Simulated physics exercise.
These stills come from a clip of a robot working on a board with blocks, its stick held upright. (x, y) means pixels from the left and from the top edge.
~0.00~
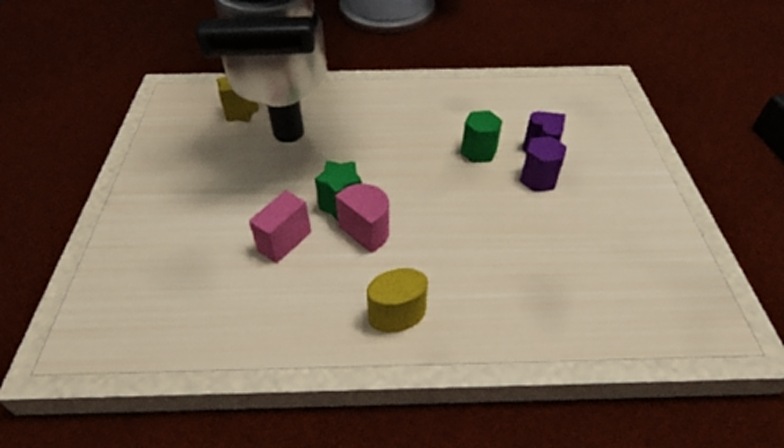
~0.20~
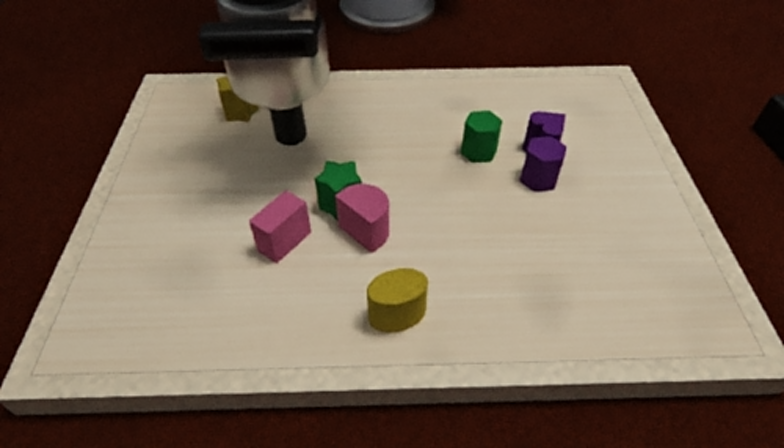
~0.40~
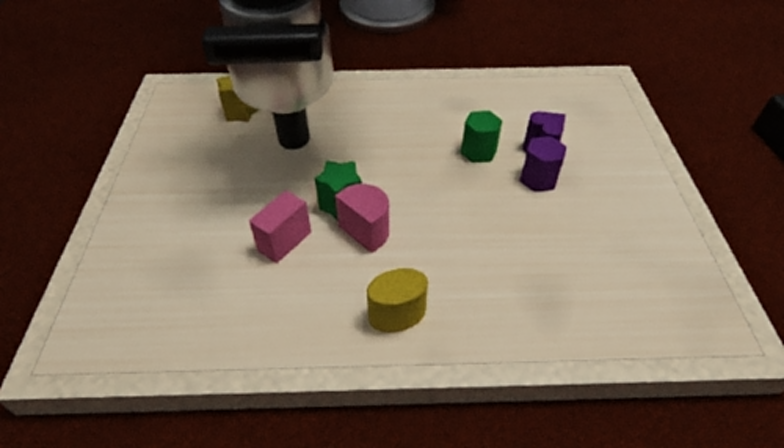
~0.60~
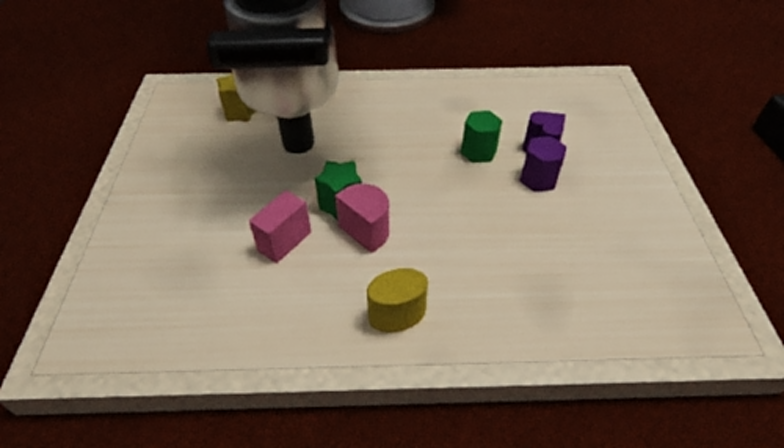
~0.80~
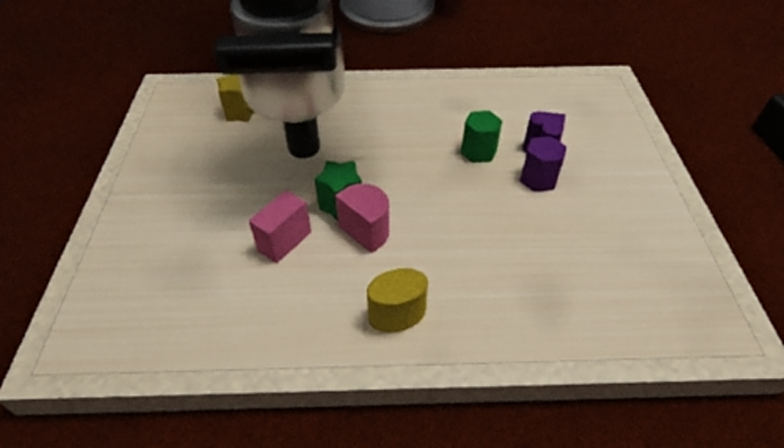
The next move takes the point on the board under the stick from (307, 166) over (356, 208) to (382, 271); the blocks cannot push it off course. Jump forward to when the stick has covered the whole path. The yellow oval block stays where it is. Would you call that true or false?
False
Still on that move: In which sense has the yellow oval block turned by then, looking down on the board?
It spins clockwise.
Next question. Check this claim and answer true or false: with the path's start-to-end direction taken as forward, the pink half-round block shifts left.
That statement is accurate.
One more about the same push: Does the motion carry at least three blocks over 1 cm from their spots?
Yes, I think so.
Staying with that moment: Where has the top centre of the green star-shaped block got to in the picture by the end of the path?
My prediction: (414, 267).
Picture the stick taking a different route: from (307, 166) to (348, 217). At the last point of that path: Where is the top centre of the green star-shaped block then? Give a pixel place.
At the end it should sit near (371, 210).
On the path given first. One third of the way, stick at (339, 176); green star-shaped block at (354, 188); pink half-round block at (379, 215).
Two thirds of the way, stick at (366, 211); green star-shaped block at (386, 226); pink half-round block at (417, 255); yellow oval block at (401, 293), turned 25° clockwise.
At the end, stick at (382, 256); pink rectangle unmoved; green star-shaped block at (414, 267), turned 30° anticlockwise; pink half-round block at (463, 283), turned 30° anticlockwise; yellow oval block at (404, 303), turned 35° clockwise.
